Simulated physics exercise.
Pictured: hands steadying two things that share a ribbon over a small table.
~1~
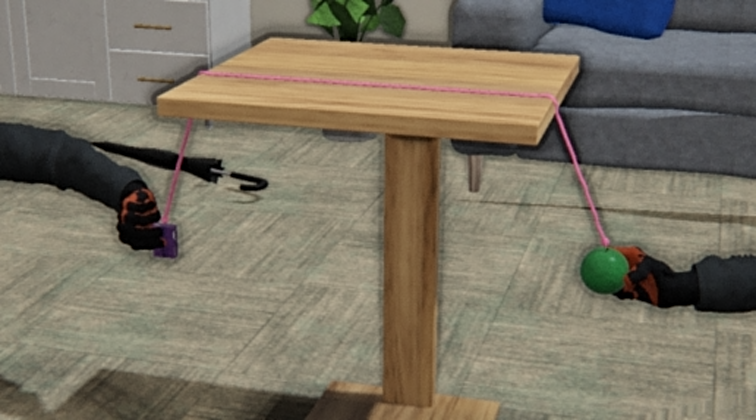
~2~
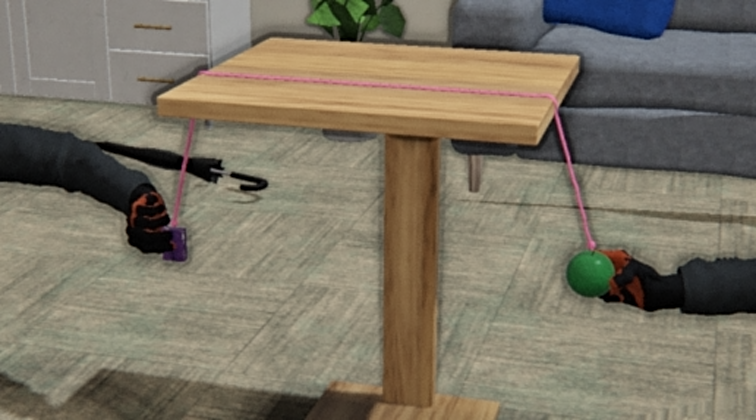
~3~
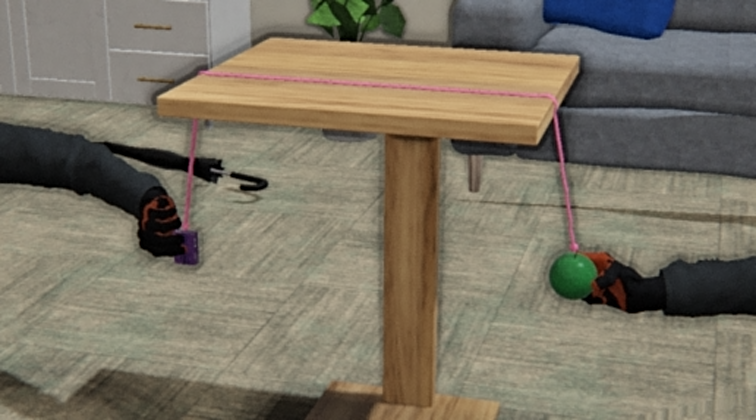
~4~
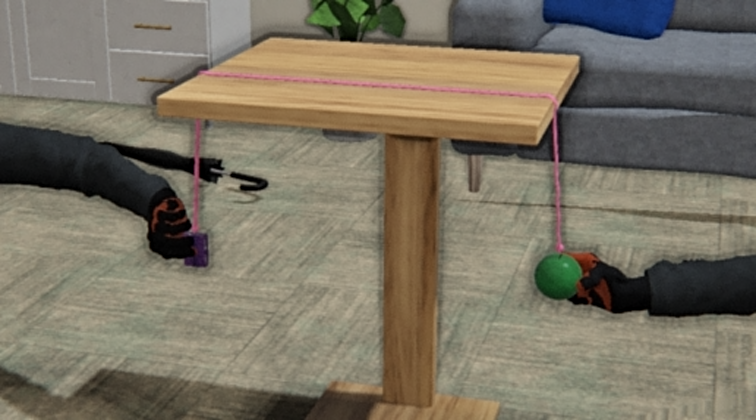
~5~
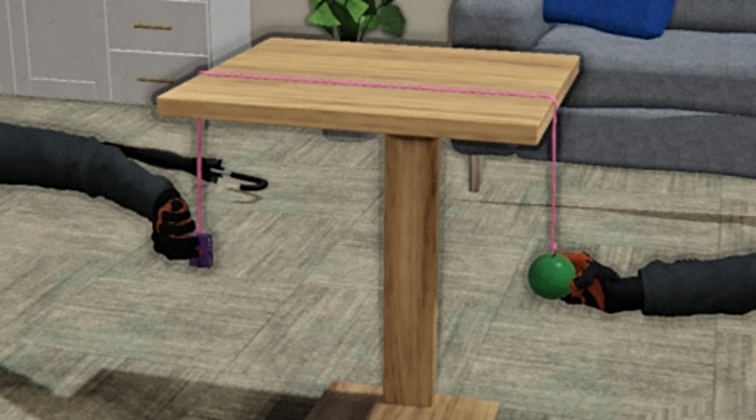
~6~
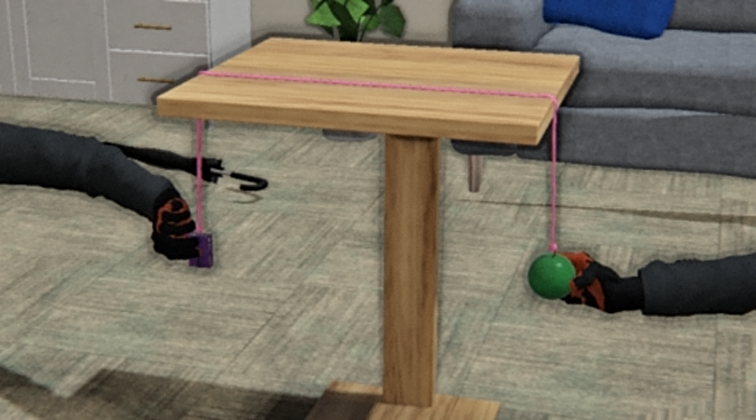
Two gloved hands easing a small purple box and a green ball inward beneath a wooden table, pink ribbon draped over its top.
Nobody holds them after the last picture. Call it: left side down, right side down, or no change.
Right side down.
Then, 0.36 s past the final frame, left matchbox pulled up onto the top; right apple lower.
Then, 0.70 s past the final frame, left matchbox down on the floor; right apple down on the floor.
When it is over, left matchbox down on the floor; right apple down on the floor. The ribbon is pulled to the right.
